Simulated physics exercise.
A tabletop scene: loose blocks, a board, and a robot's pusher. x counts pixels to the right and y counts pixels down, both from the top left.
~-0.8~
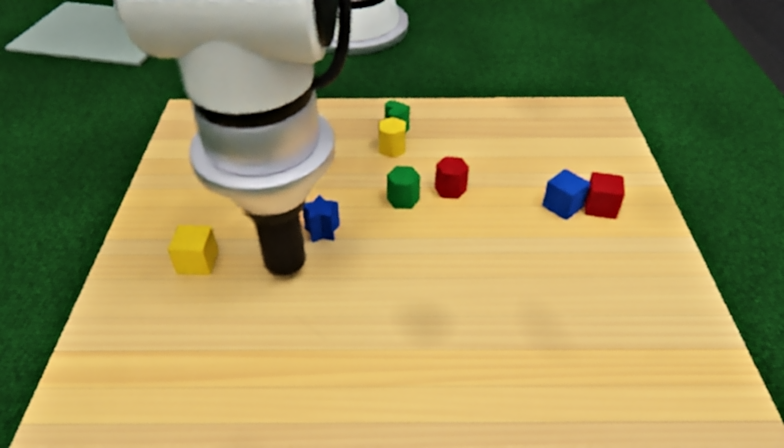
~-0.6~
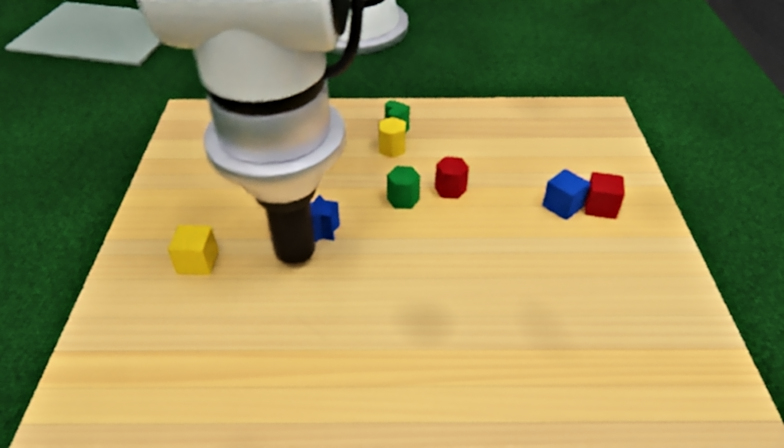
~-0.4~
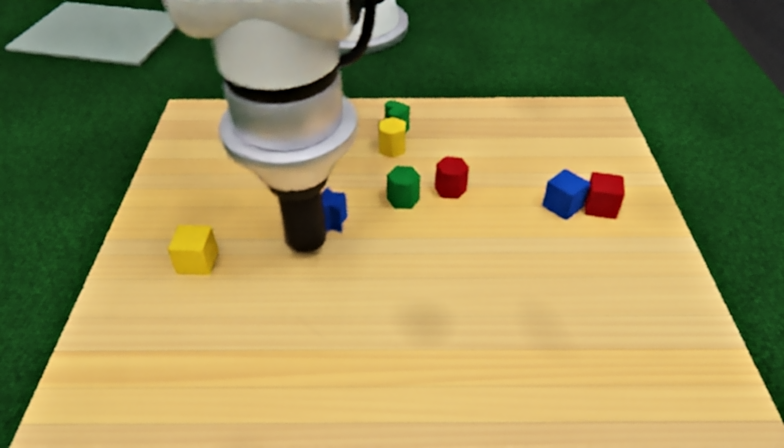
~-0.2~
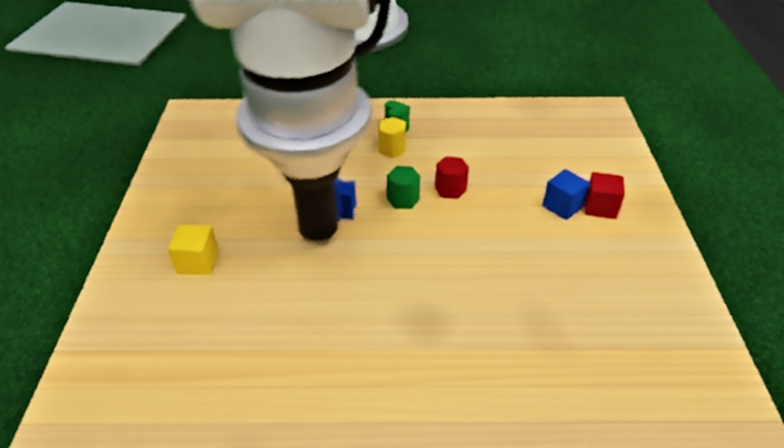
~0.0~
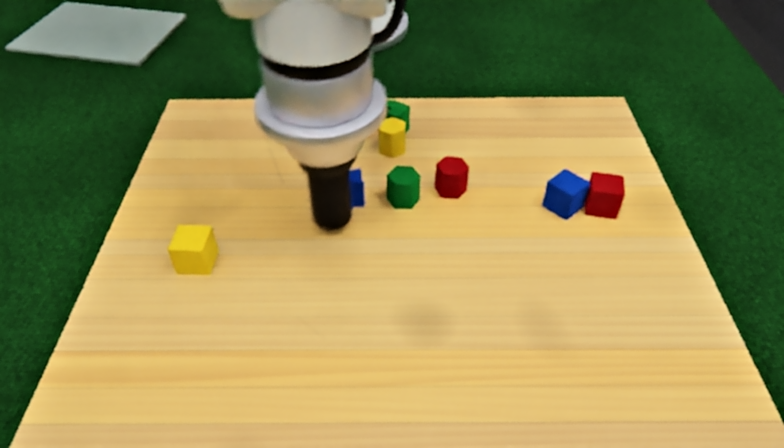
At the start, a robot's dark pusher stands beside a blue star-shaped block on a wooden tabletop, with yellow, green, red and blue blocks scattered around. The pusher moves a short way right and toward the back, nudging the star-shaped block along and partly hiding it, while the other blocks stay still.
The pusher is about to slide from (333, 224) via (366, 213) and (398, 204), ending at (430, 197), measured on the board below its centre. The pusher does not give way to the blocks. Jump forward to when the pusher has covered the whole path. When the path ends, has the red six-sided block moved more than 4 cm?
Going by the path, no.
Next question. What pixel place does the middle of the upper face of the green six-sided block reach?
It will likely be found at (447, 154).
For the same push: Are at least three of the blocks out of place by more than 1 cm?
My answer is yes.
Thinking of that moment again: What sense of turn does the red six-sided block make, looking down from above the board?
The block turns clockwise.
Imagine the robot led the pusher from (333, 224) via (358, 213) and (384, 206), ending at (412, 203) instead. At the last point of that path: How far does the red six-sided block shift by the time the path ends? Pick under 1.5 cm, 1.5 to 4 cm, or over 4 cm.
Net shift: 1.5 to 4 cm.
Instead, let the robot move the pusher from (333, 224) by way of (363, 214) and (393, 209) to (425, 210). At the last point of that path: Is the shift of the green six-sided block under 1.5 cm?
The answer is no.
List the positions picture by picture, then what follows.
The first frame shows tip of the pusher at (285, 260), middles of tops, blue star-shaped block at (320, 206), yellow six-sided block at (392, 125), green six-sided block at (404, 174), red six-sided block at (453, 165).
The second frame shows pusher at (295, 249), nothing pushed.
The third frame shows pusher at (306, 238), blue star-shaped block at (328, 198).
The fourth frame shows pusher at (319, 227), blue star-shaped block at (339, 187).
The fifth frame shows pusher at (332, 216), blue star-shaped block partly hidden, yellow six-sided block at (392, 125), green six-sided block at (404, 174), red six-sided block at (453, 165).
On the path given first. One third of the way, pusher at (366, 206); blue star-shaped block at (358, 168), turned 55° anticlockwise.
Two thirds of the way, pusher at (398, 197); blue star-shaped block at (360, 167), turned 75° anticlockwise; green six-sided block at (425, 166), turned 15° anticlockwise; red six-sided block at (457, 164).
At the end, pusher at (430, 190); blue star-shaped block at (360, 167), turned 75° anticlockwise; yellow six-sided block unmoved; green six-sided block at (447, 154), turned 30° anticlockwise; red six-sided block at (477, 159), turned 35° clockwise.
